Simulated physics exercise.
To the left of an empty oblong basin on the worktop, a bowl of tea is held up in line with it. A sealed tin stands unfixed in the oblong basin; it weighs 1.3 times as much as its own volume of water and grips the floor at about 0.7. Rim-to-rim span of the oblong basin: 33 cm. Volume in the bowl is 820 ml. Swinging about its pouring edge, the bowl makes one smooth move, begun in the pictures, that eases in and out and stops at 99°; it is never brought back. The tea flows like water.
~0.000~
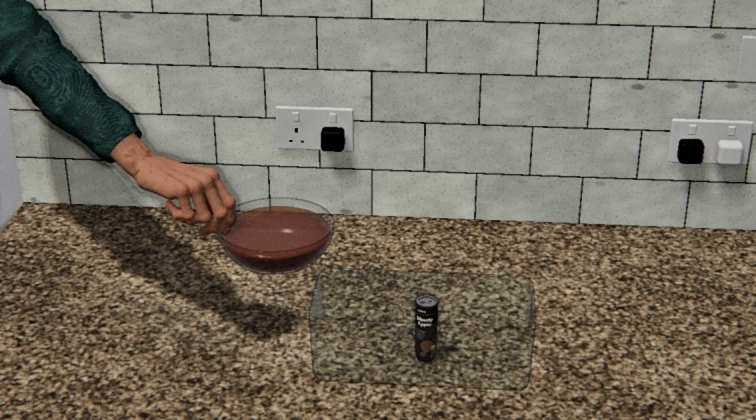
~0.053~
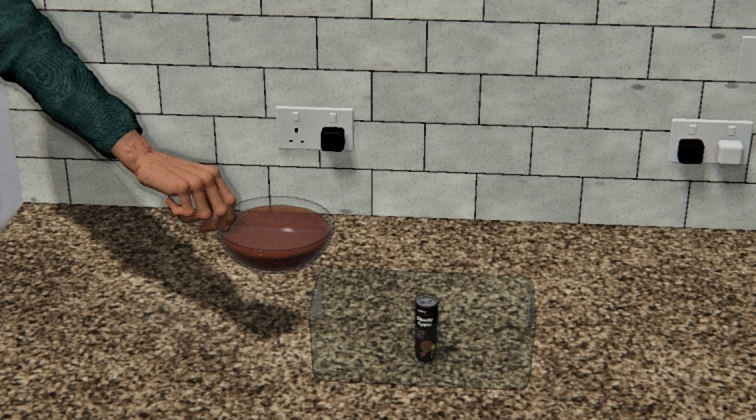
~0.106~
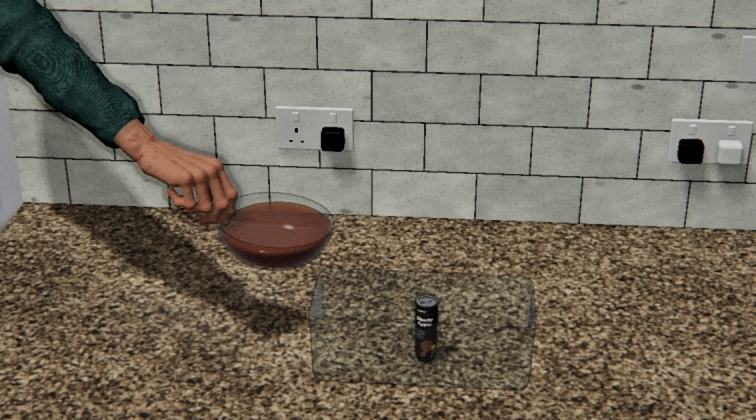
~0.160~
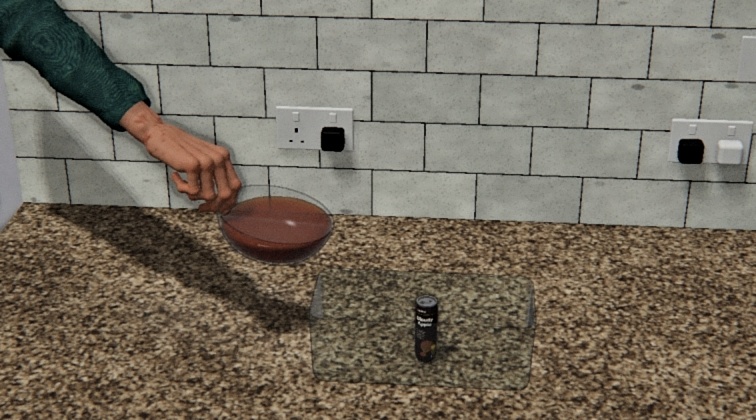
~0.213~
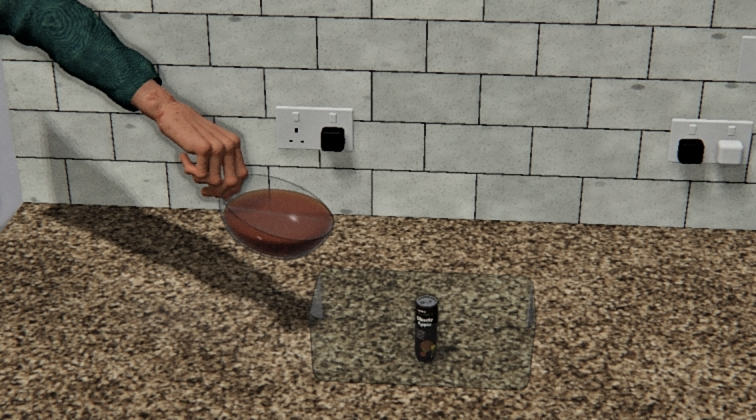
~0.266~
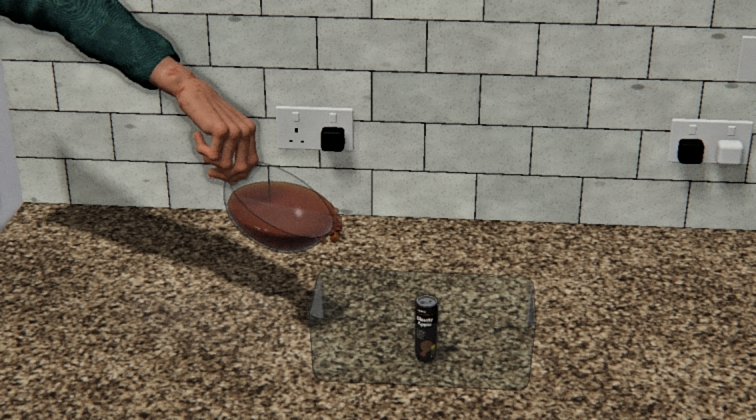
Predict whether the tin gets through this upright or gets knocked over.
Knocked over.
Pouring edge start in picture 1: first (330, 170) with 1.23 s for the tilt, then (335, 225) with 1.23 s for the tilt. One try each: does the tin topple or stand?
Run one: It does not tip. Run two: It does not tip.
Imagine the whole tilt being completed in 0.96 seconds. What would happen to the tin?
In that case the tin overturns.
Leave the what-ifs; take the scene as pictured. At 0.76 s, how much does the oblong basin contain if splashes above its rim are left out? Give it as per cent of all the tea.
Near 96 in a hundred.
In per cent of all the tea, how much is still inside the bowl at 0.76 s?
Close to 0 in a hundred.
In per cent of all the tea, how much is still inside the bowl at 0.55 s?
Roughly 14 %.
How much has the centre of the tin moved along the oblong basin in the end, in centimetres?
7.0 cm.
After 0.55 s the tilt is 86° and 15 per cent is still to pour; the tin stands where it began.
After 0.76 s the tilt is 99° and 0 per cent is still to pour; the tin leans 27°.
After 0.98 s the tilt is 99° and 0 per cent is still to pour; the tin lies on its side.
After 1.22 s the tilt is 99° and 0 per cent is still to pour; the tin lies on its side.
In the end the tin lies on its side.
